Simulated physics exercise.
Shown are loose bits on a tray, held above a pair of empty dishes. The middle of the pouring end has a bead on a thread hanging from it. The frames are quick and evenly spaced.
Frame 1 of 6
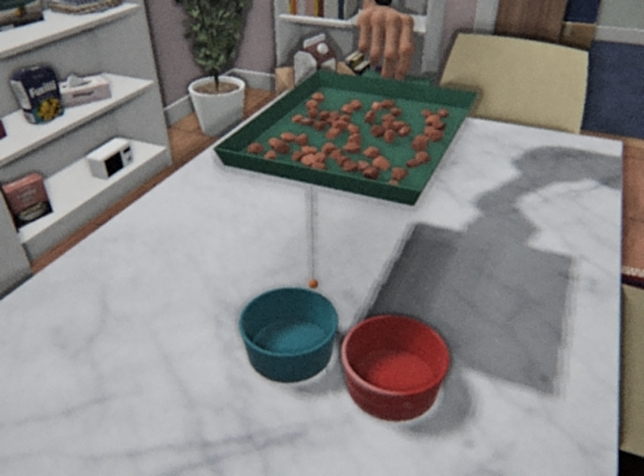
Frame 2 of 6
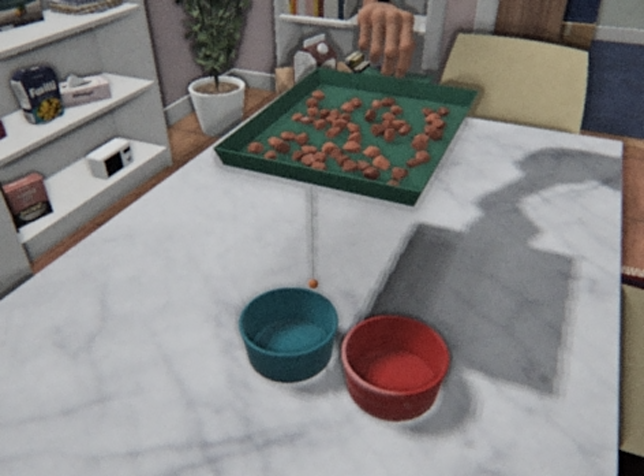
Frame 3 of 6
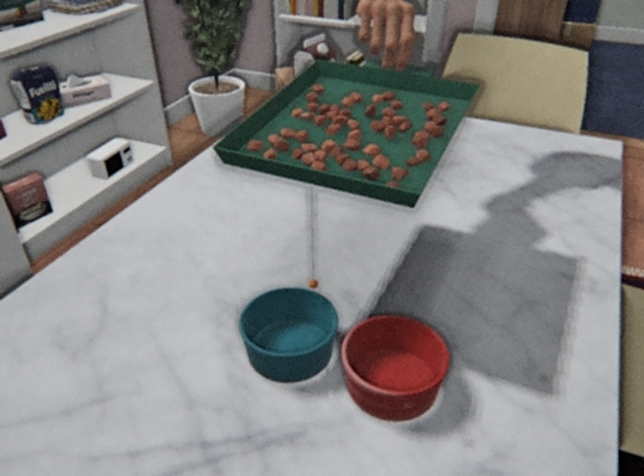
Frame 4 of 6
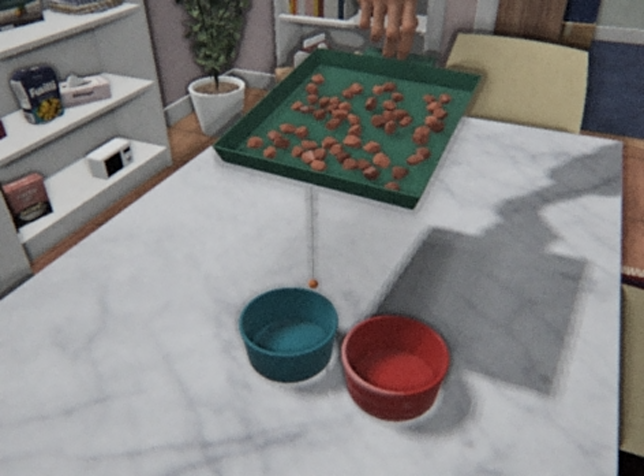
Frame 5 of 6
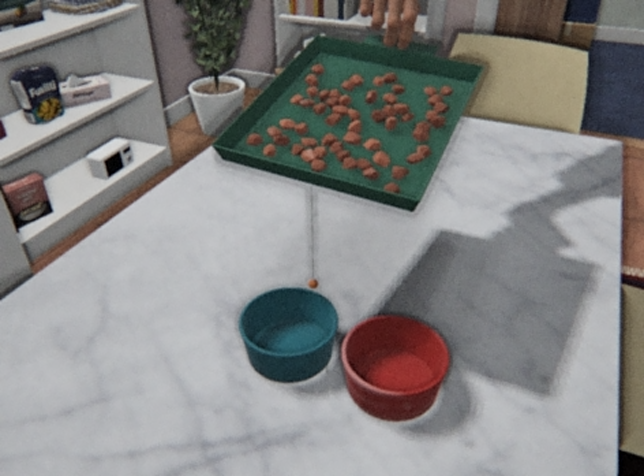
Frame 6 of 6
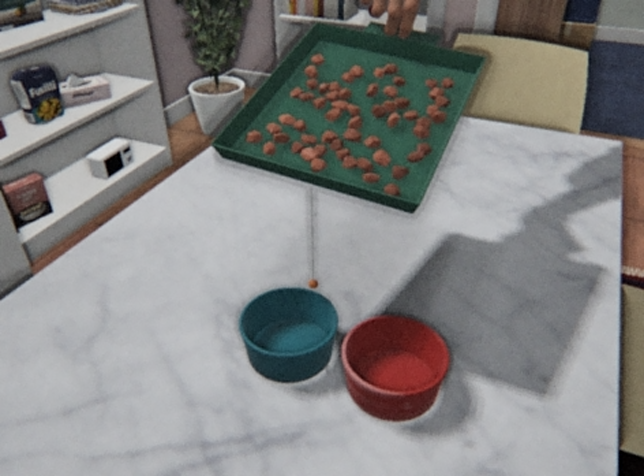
On a marble table, a hand raised the far end of a green tray of crushed brick bits, tilting it gradually toward the viewer, its right front corner dipping slightly, above empty teal and red dishes.
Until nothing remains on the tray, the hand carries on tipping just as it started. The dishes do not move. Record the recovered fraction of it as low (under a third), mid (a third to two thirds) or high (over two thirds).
Recovered fraction: High.
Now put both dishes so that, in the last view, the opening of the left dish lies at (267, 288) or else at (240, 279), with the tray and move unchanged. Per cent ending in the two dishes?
Respectively 70 % and 30 %.
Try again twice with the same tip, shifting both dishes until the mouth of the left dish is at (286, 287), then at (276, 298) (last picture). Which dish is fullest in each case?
Tries in order: The one to the right, the one to the right.
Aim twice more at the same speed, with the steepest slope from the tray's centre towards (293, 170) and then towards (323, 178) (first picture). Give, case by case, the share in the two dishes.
Respectively close to 50 and 70 in a hundred.
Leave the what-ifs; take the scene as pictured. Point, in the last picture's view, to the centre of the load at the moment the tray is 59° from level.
The load is centred near (364, 175).
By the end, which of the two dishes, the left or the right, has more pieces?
It's the dish to the right that ends up fuller.
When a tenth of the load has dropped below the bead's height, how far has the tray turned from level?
Angle: Close to 75°.
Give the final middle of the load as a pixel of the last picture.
At about (383, 375).
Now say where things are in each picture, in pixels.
The first frame shows corners of the pouring end at (222, 147) and (416, 186), level; middle of the load at (353, 131), bits of crushed brick; left dish at (267, 365); right dish at (377, 403); bead on its thread at (313, 284).
The second frame shows corners of the pouring end at (222, 146) and (416, 187), level; middle of the load at (353, 129).
The third frame shows corners of the pouring end at (221, 145) and (415, 189), tipped barely, lowest at the right corner; middle of the load at (353, 126).
The fourth frame shows corners of the pouring end at (221, 144) and (415, 191), tipped a little, lowest at the right corner; middle of the load at (353, 121).
The fifth frame shows corners of the pouring end at (220, 143) and (415, 194), tipped a little, lowest at the right corner; middle of the load at (354, 115).
The sixth frame shows corners of the pouring end at (220, 142) and (415, 197), tipped a little, lowest at the right corner; middle of the load at (353, 111); left dish at (267, 365); right dish at (377, 403).
Soon, tray tipped steeply; nearly all on the tray; a stray few in the air.
A while on, tray tipped right over; about a third on the tray; about a third in the right dish; a stray few in the left dish; a small part outside both; about a quarter in the air.
Towards the end, tray tipped past a quarter turn; about two thirds in the right dish; about a quarter in the left dish; about a quarter outside both.
Finally, tray tipped past a quarter turn; about two thirds in the right dish; about a quarter in the left dish; about a quarter outside both.
